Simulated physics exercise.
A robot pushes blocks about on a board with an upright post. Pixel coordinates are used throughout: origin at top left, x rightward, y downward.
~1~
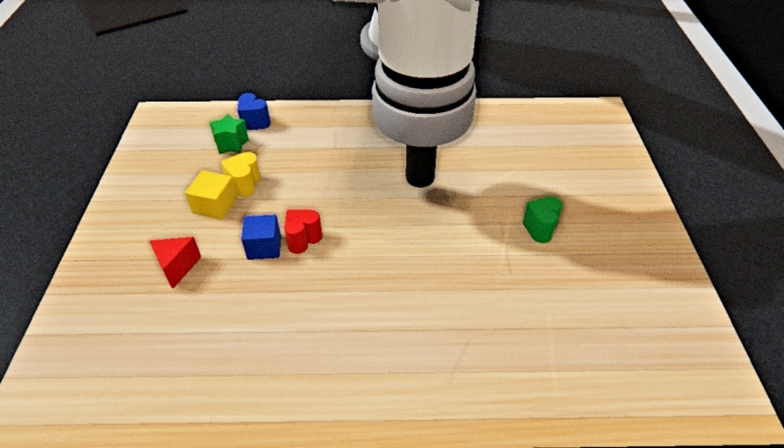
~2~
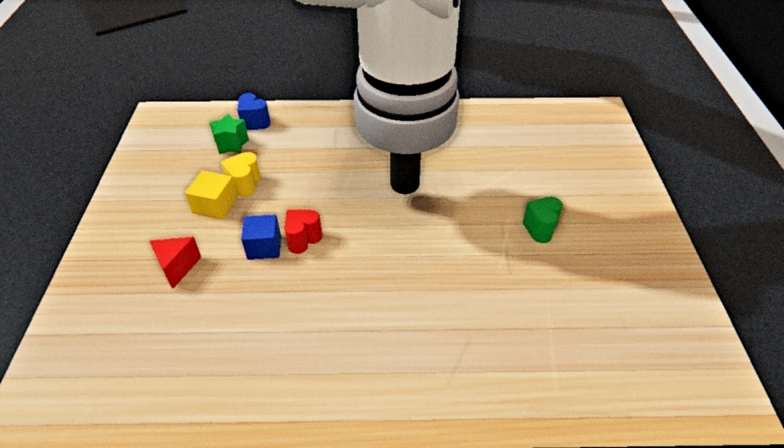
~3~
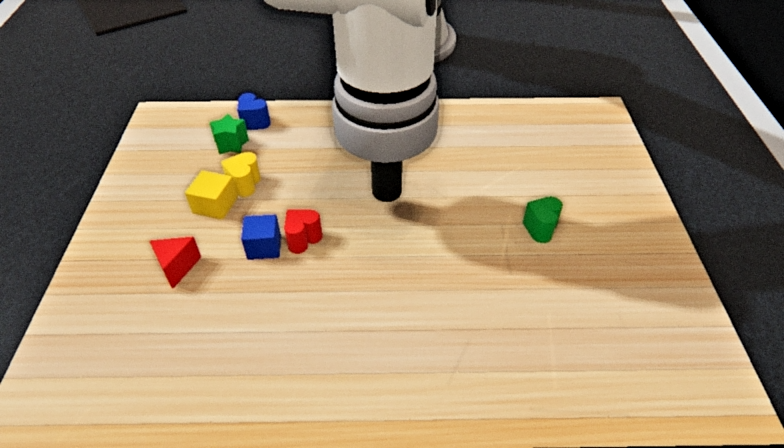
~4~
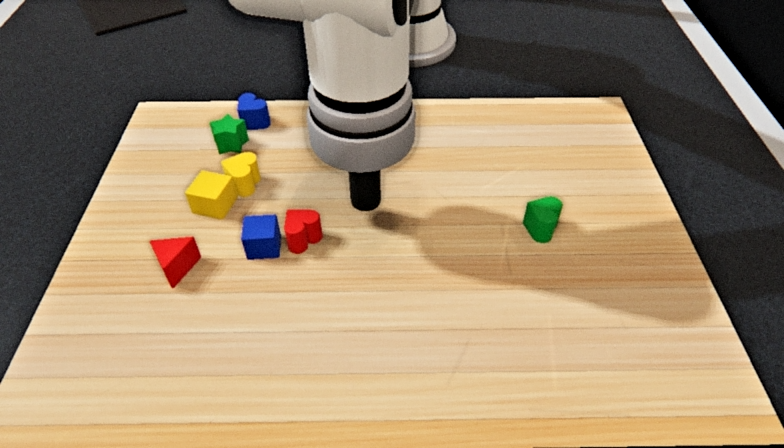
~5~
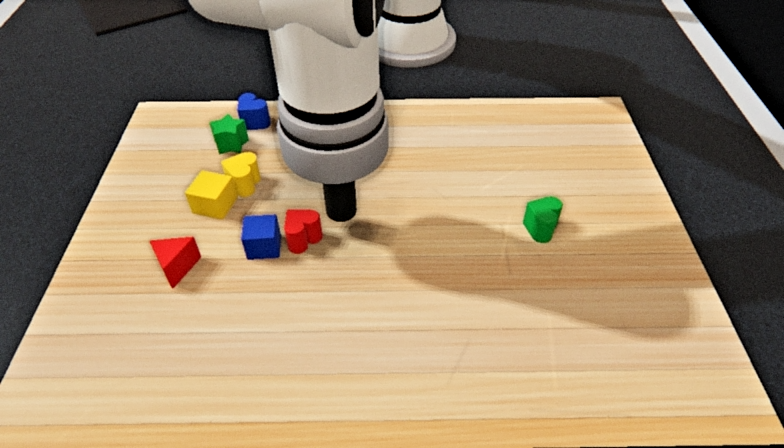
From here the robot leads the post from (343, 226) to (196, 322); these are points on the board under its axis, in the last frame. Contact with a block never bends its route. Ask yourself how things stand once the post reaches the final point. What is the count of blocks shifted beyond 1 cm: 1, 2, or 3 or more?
Blocks displaced: 2.
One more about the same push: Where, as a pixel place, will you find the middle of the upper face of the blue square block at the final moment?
At (207, 230).
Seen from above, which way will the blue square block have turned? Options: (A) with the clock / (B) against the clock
Correct choice: A.
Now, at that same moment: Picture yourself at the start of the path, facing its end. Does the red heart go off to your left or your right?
Answer: Rightward.
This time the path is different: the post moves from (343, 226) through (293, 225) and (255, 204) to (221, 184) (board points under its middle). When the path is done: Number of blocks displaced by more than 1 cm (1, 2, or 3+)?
Three or more move.
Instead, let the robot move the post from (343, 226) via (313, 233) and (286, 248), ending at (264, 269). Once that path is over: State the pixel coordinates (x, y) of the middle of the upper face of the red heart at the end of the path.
Just about (221, 255).
On the path given first. One third of the way, post at (295, 242); blue square block at (225, 232), turned 25° clockwise; red heart at (255, 238), turned 25° clockwise.
Two thirds of the way, post at (245, 274); blue square block at (207, 230), turned 70° clockwise; red heart at (212, 254), turned 80° clockwise.
At the end, post at (190, 309); red three-sided block unmoved; blue square block at (207, 230), turned 70° clockwise; red heart at (201, 262), turned 130° clockwise.
